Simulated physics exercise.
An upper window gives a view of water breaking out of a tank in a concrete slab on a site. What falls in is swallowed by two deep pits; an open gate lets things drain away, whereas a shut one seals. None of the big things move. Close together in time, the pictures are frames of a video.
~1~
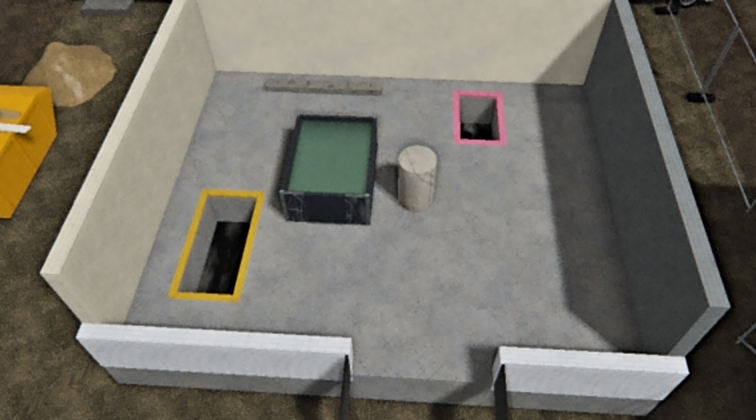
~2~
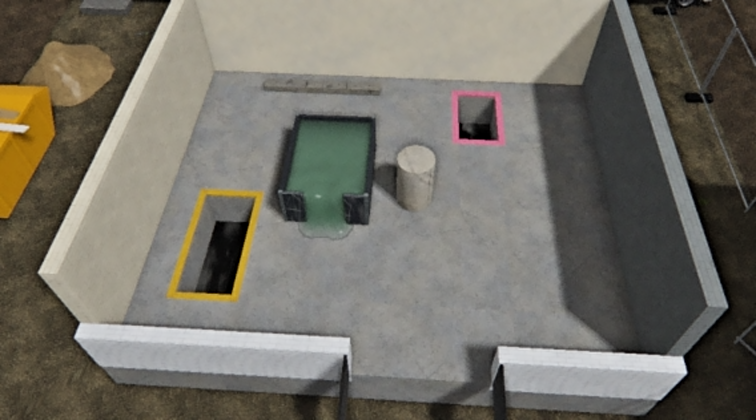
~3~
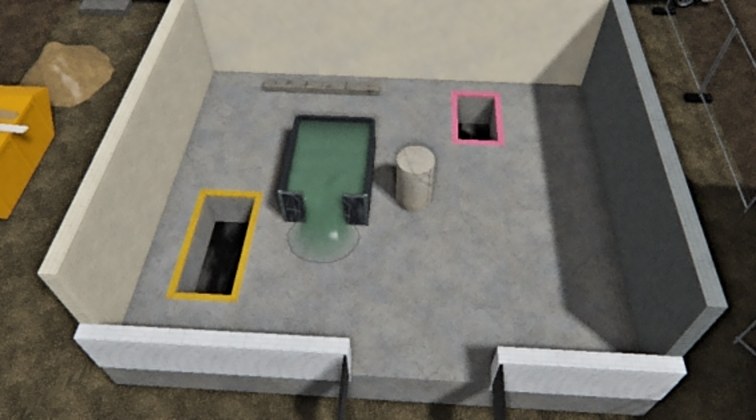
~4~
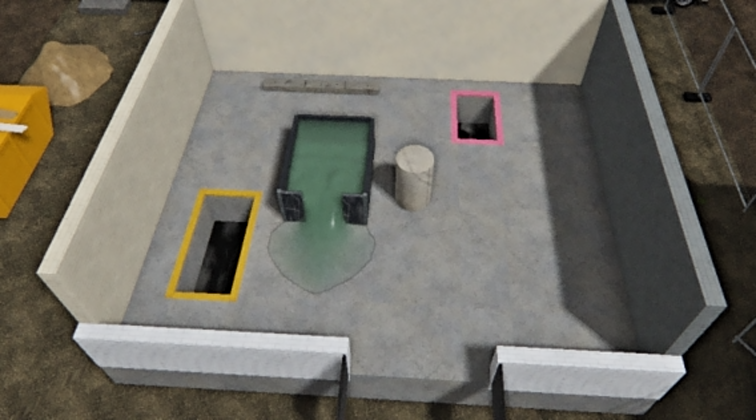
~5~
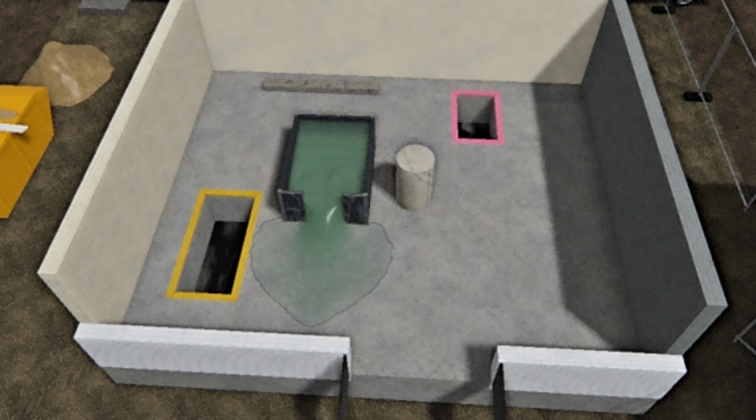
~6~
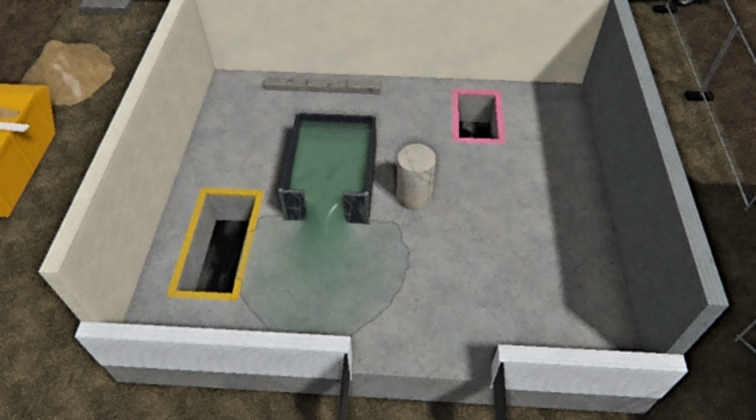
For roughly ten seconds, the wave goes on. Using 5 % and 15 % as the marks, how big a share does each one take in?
One by one: The gate gets a big share of it - past fifteen per cent; the pink pit gets hardly any of it - below five per cent; the yellow pit gets a big share of it - past fifteen per cent.
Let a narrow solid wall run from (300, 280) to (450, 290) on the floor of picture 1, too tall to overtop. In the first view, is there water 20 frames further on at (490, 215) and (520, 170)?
Taking them in the order asked, the first is inundated and the second is inundated.
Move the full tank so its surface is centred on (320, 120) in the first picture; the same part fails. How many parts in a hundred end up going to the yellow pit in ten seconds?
The yellow pit takes 30 per cent.
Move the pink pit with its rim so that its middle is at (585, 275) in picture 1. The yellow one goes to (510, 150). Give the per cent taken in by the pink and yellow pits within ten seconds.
The pink pit takes around 6 percent, while the yellow pit takes around 0 percent.
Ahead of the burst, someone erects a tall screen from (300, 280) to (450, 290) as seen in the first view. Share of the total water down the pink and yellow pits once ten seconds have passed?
I'd give pink roughly 4 % and yellow roughly 30 %.
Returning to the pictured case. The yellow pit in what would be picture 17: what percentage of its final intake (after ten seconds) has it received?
About 10 %.
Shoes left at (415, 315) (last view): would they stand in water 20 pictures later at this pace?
It comes out swamped.
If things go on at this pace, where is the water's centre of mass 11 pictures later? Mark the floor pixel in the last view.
Somewhere near (318, 232).
A moment on, water covers 20 % of the floor; the gate 1 %, the pink pit 0 %, the yellow pit 1 %.
Next, water covers 20 % of the floor; the gate 6 %, the pink pit 0 %, the yellow pit 3 %.
Then, water covers 25 % of the floor; the gate 14 %, the pink pit 0 %, the yellow pit 5 %.
Later, water covers 35 % of the floor; the gate 22 %, the pink pit 0 %, the yellow pit 14 %.
In the end, water covers 45 % of the floor; the gate 27 %, the pink pit 0 %, the yellow pit 24 %.
